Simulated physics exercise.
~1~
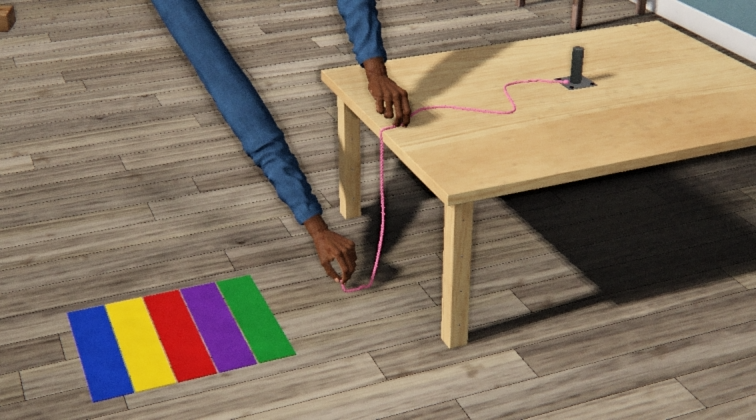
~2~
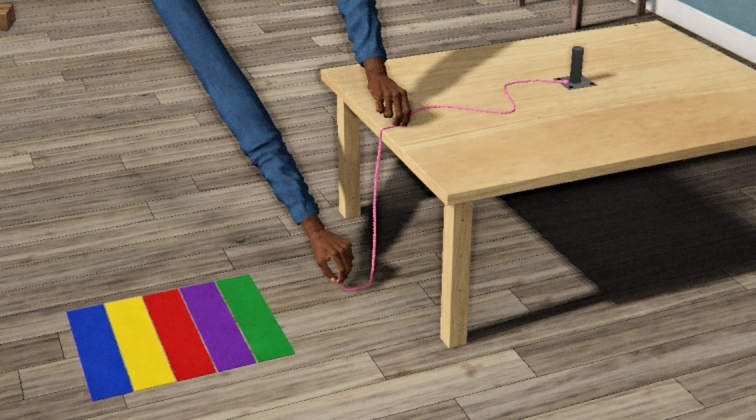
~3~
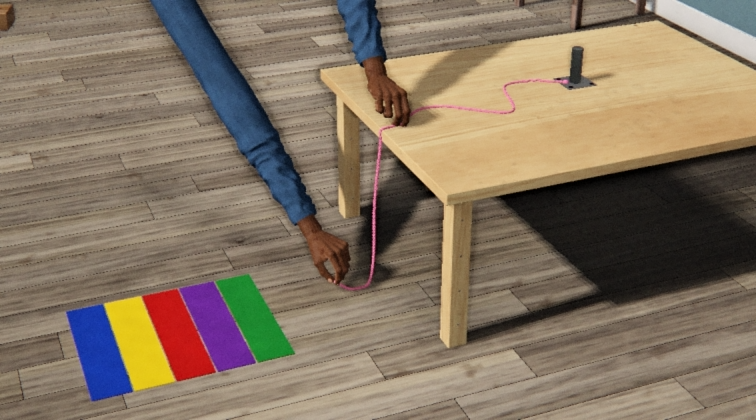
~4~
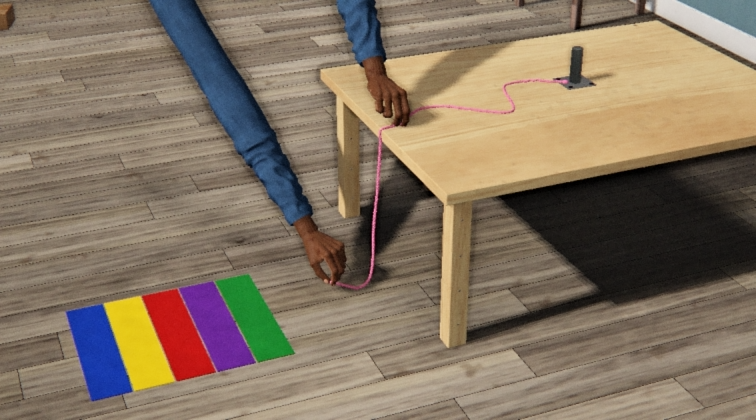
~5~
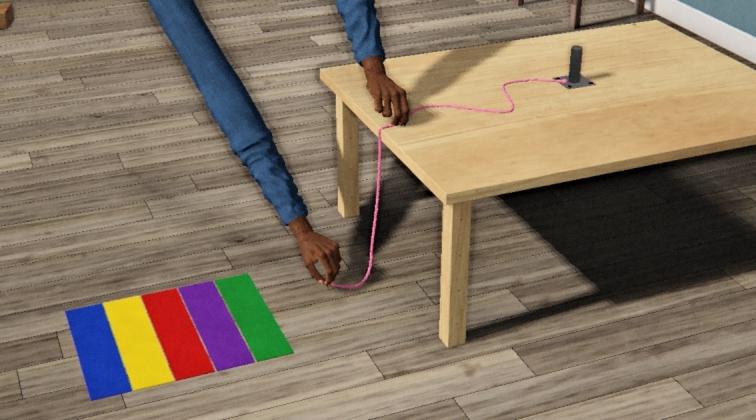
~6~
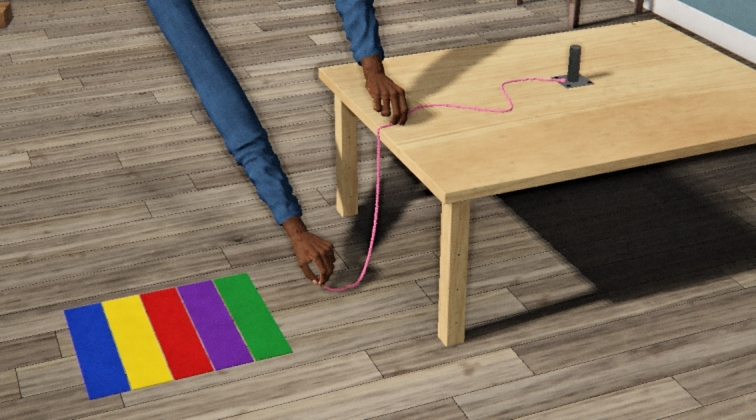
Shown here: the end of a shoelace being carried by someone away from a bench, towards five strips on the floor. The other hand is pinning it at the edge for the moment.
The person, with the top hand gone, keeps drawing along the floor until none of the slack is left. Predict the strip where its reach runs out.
Its reach runs out at the yellow strip.
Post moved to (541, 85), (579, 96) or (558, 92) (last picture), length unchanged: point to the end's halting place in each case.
(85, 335), (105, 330) and (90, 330).
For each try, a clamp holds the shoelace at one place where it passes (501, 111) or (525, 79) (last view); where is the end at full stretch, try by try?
In order of the tries, close to (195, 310) and close to (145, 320).
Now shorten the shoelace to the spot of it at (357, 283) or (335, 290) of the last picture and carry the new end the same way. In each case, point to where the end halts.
It would be at (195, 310) in the first case and at (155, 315) in the second.
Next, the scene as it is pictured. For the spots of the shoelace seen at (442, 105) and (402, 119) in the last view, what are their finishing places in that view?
First near (388, 122), second near (339, 154).
Early on, end near (204, 307); over purple.
Midway, end near (158, 317); over red.
At the end of the slack, end near (129, 323); over yellow. It gets as far as the yellow strip.
